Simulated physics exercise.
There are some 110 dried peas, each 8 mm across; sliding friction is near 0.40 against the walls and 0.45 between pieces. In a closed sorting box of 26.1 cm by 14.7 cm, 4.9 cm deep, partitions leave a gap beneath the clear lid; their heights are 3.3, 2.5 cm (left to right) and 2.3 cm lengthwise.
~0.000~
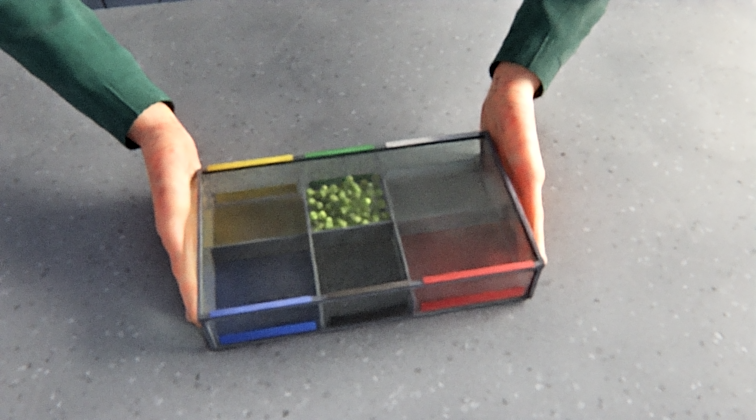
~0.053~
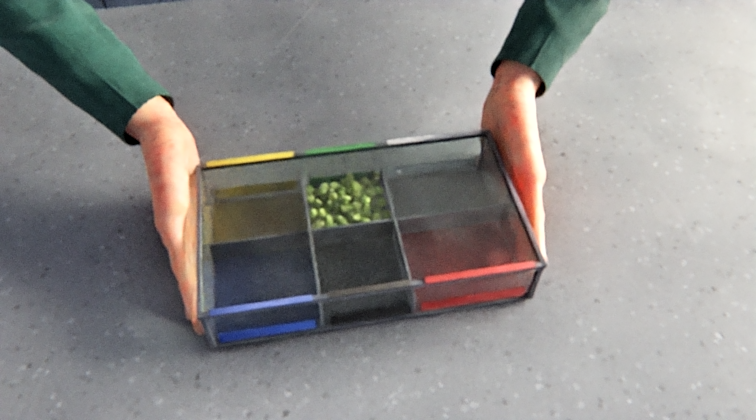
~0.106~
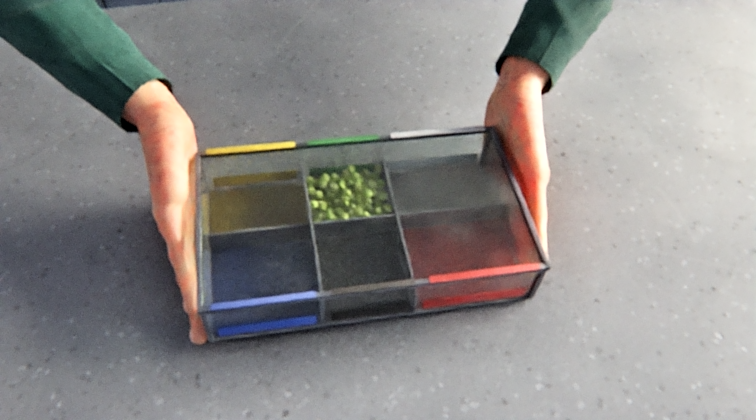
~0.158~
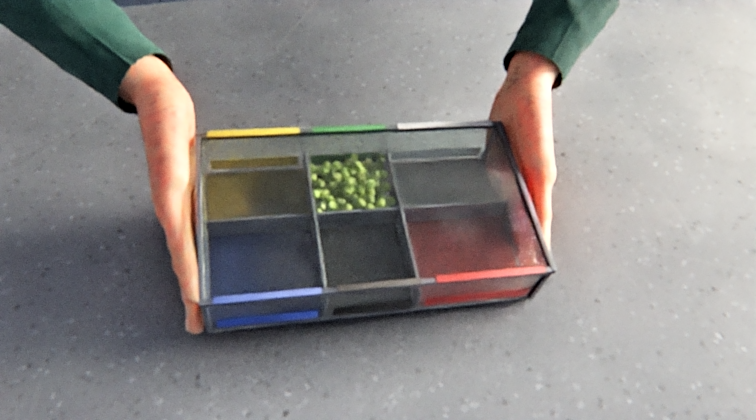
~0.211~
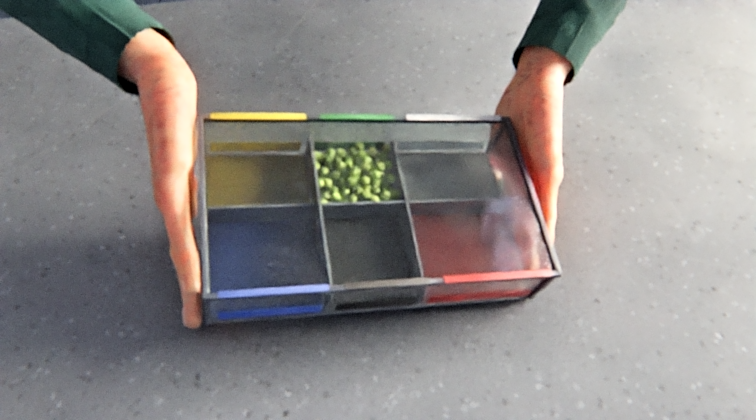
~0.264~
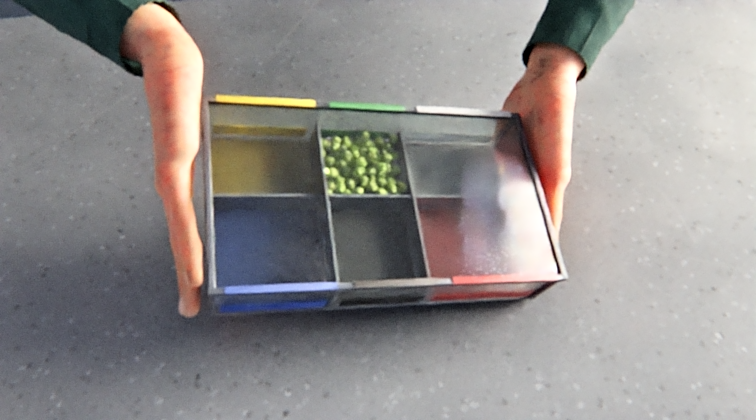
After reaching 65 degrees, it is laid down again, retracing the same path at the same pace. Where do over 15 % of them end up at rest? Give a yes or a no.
Red - yes; blue - no; green - yes; yellow - no; white - no; black - no.
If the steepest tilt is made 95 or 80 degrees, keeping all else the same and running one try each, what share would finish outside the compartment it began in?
Some 90 and some 65 per cent, respectively.
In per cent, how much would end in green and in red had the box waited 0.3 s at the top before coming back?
Final amounts would be green 80% and red 20%.
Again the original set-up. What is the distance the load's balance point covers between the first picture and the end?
Around 4.0 centimetres.
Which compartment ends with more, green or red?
The green compartment ends up with more.
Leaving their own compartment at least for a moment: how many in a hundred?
Around 25 in a hundred.
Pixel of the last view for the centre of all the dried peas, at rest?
(370, 223) or so.
After 0.84 s, tilt 63 degrees; red 10 %, green 85 %, white 5 %, black 5 %.
Then, at 1.22 s, tilt 26 degrees; red 20 %, green 75 %.
After 1.69 s, tilt 0 degrees; red 20 %, green 75 %.
At rest (2.1 s), red 20 %, blue 0 %, green 75 %, yellow 0 %, white 0 %, black 0 %.
